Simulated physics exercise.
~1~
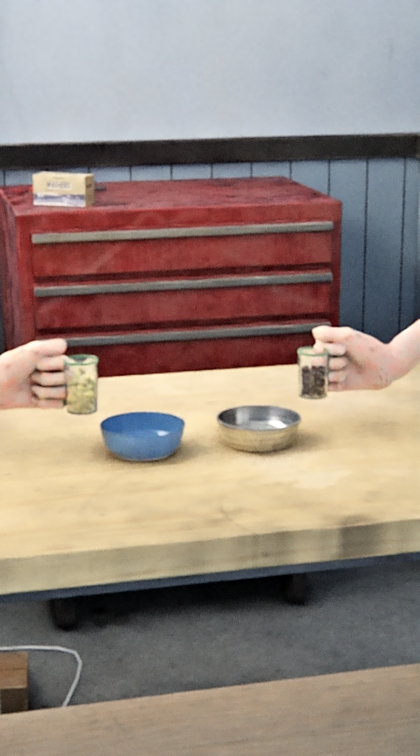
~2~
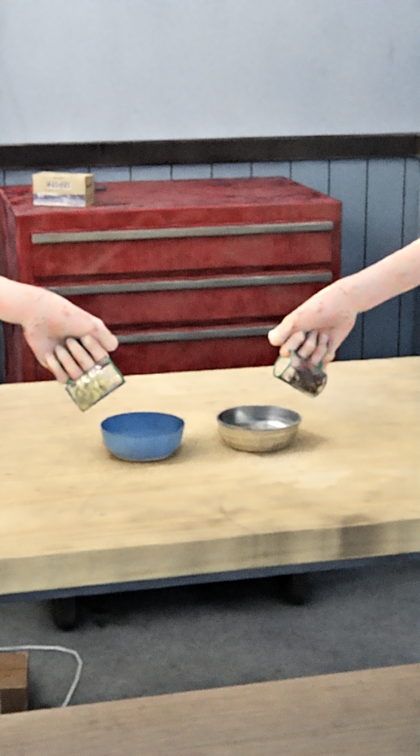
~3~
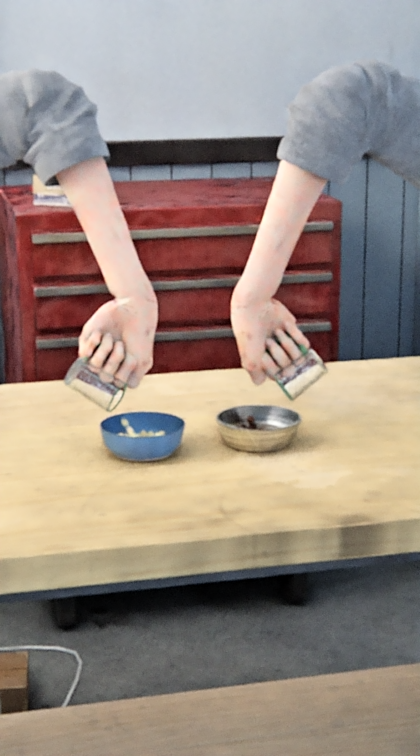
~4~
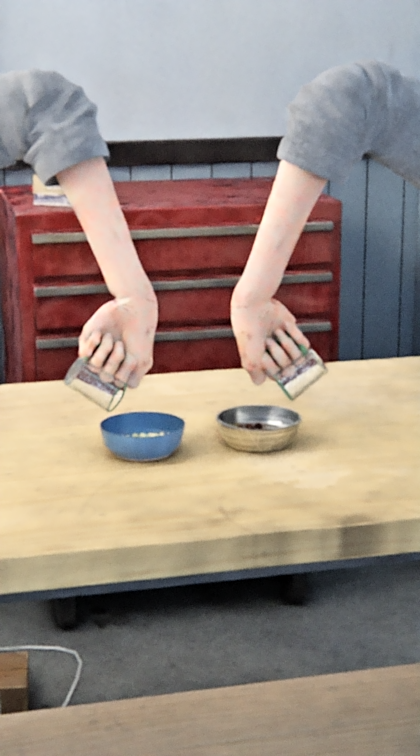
The clip opens on two hands, one reaching in from each side, holding small clear cups upright above a pale wooden table. The left cup holds yellowish pieces and the right holds dark ones, near a blue bowl and a metallic bowl, with a red drawer chest behind. The hands move inward and tilt the cups toward the bowls. They then turn the cups upside down, and the pieces drop into the bowls below. At the end, the hands still hold the emptied cups overturned, while the pale pieces rest in the blue bowl and the dark ones in the metallic bowl, with none spilled outside.
